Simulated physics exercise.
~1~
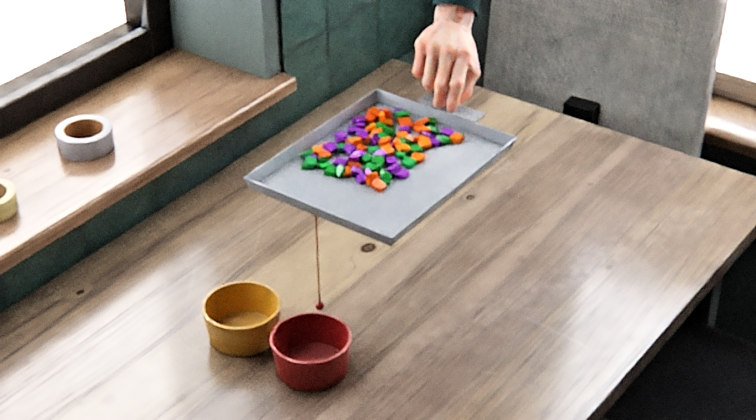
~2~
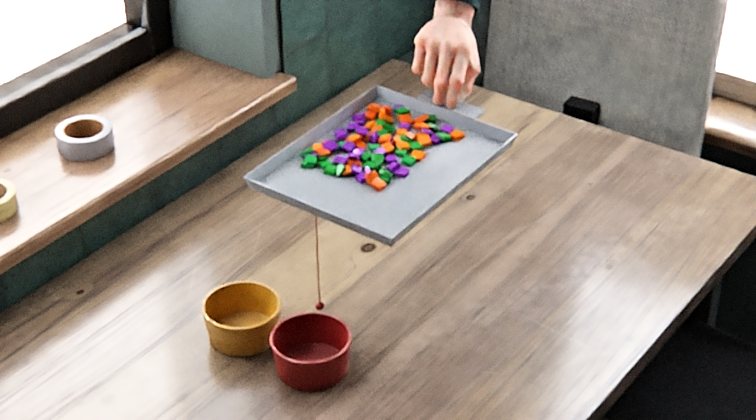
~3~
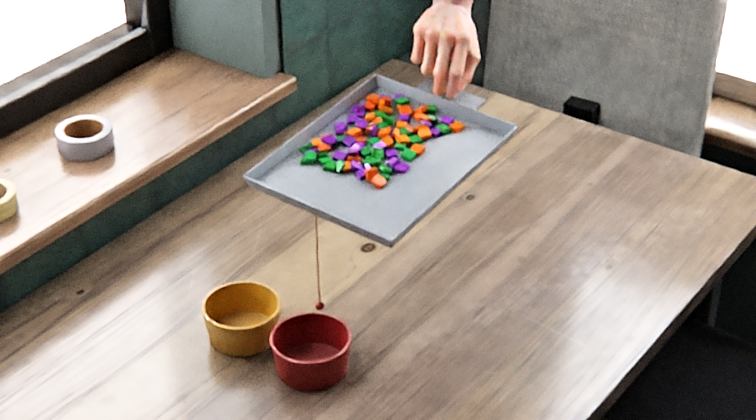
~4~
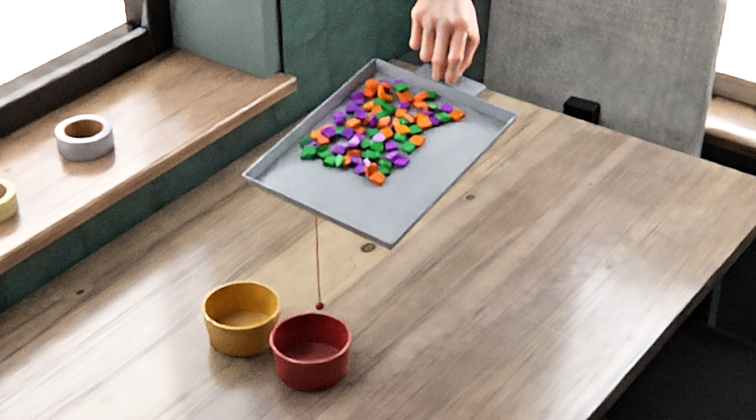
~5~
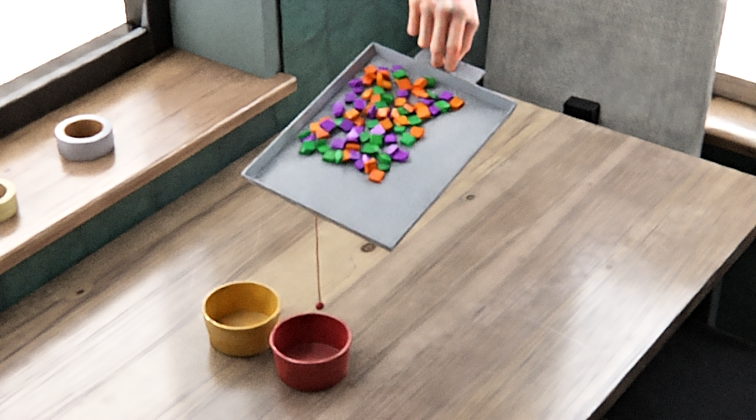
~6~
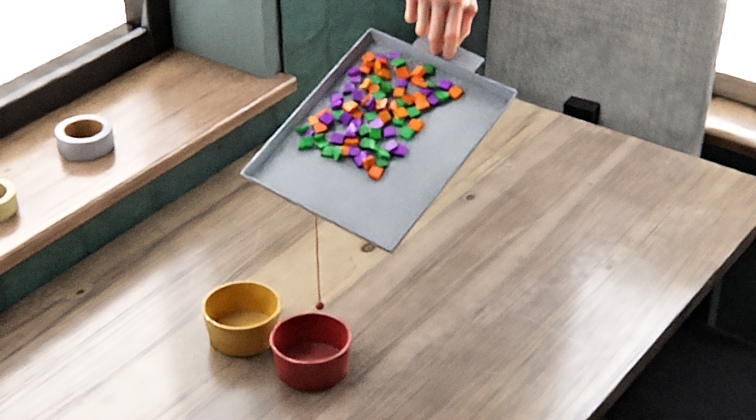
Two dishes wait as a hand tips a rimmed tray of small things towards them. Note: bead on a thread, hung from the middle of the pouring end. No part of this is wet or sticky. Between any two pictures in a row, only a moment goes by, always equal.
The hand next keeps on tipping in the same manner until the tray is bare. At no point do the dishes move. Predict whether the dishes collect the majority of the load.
The dishes secure under fifty percent.
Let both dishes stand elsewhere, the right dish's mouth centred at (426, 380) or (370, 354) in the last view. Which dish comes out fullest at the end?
First try, the leftmost dish; second try, the rightmost dish.
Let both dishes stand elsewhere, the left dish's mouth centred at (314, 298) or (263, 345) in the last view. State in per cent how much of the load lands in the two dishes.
Some 20 percent in the first case, 30 percent in the second.
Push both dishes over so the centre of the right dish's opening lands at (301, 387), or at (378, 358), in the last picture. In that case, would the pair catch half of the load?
Result, first setup: The minor share; second setup: The bulk.
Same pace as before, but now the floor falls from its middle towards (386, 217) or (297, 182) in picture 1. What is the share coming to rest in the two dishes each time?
Lab note: Try one about 0 %, try two 50 %.
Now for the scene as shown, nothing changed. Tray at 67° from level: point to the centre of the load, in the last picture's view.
The load is centred near (352, 233).
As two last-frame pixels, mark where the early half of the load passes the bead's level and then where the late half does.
I'd say around (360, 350) at first, then around (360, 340).
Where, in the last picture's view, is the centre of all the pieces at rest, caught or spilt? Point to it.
Near (360, 396).
Just after the last frame, tray tipped steeply; the larger part on the tray; roughly a quarter in the air.
A moment on, tray tipped past a quarter turn; roughly a quarter in the right dish; roughly two thirds outside both; roughly a quarter in the air.
Further on, tray tipped past a quarter turn; roughly a quarter in the right dish; the larger part outside both.
When it is over, tray tipped past a quarter turn; roughly a quarter in the right dish; not one in the left dish; the larger part outside both.
